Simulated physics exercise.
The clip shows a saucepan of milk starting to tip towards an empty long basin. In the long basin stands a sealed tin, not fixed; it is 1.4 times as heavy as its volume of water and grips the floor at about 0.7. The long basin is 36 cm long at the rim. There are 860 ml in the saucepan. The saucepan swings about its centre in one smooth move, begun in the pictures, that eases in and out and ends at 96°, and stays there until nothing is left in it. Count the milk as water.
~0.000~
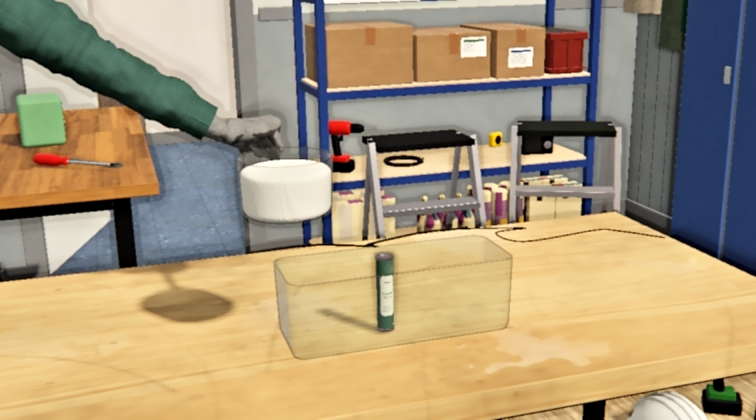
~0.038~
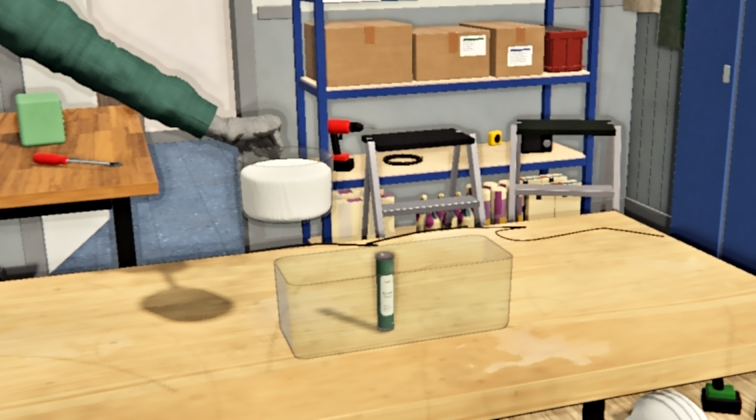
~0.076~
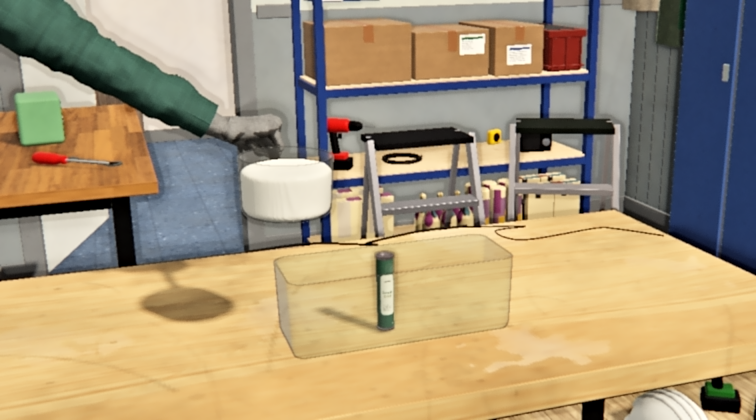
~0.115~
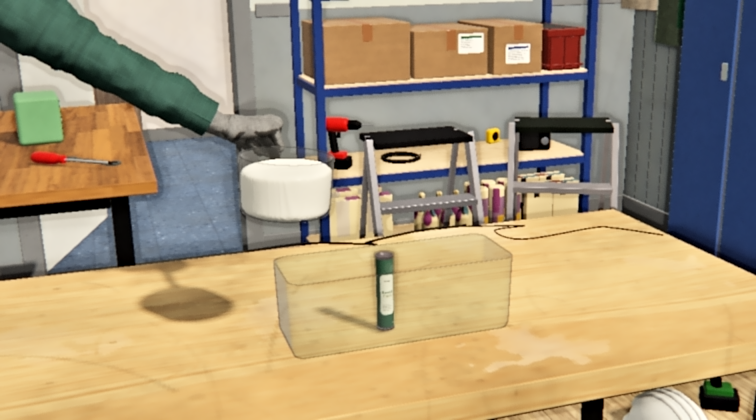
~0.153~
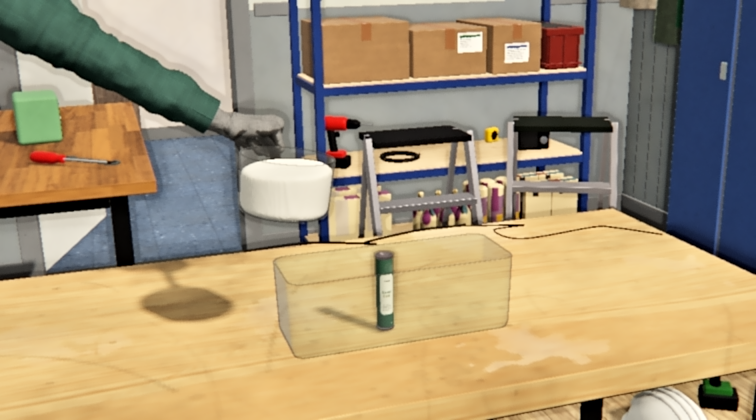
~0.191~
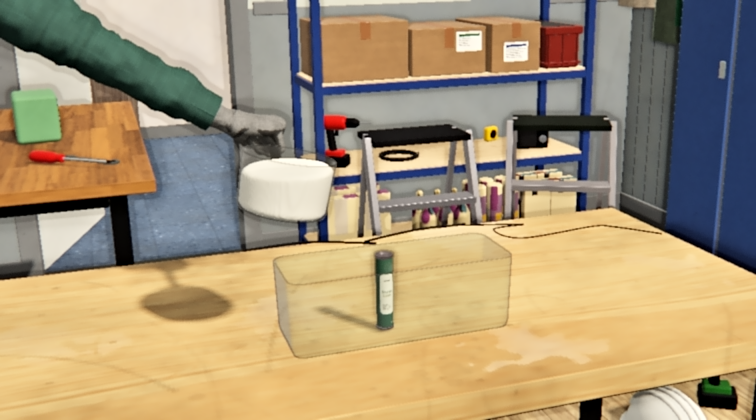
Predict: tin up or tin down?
The tin falls.
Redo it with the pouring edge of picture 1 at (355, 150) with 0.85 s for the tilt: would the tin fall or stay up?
Then it keeps standing.
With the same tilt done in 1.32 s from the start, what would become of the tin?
The tin stays up.
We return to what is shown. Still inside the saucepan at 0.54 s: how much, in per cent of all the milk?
Some 70 per cent.
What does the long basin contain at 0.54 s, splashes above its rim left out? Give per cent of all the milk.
About 4 per cent.
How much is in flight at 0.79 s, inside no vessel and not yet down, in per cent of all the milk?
About 16 per cent.
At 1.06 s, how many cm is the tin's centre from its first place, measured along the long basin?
Some 4 cm.
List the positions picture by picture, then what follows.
The first frame shows tilt 0°; pouring edge (330, 154); surface from (241, 173) to (328, 166); the long basin's rim runs from (280, 274) to (498, 247); the tin's top is at (384, 259).
The second frame shows tilt 0°; pouring edge (330, 154); surface from (241, 173) to (328, 166).
The third frame shows tilt 2°; pouring edge (331, 155); surface from (241, 173) to (329, 165).
The fourth frame shows tilt 4°; pouring edge (332, 157); surface from (241, 172) to (329, 165).
The fifth frame shows tilt 8°; pouring edge (333, 159); surface from (242, 172) to (329, 166).
The sixth frame shows tilt 11°; pouring edge (334, 162); surface from (242, 172) to (330, 166).
After 0.54 s the tilt is 68° and 69 per cent is still to pour; the tin stands where it began.
After 0.79 s the tilt is 95° and 19 per cent is still to pour; the tin stands where it began.
After 1.06 s the tilt is 96° and 4 per cent is still to pour; the tin leans 39°.
After 1.35 s the tilt is 96° and 1 per cent is still to pour; the tin lies on its side.
In the end the tin lies on its side.
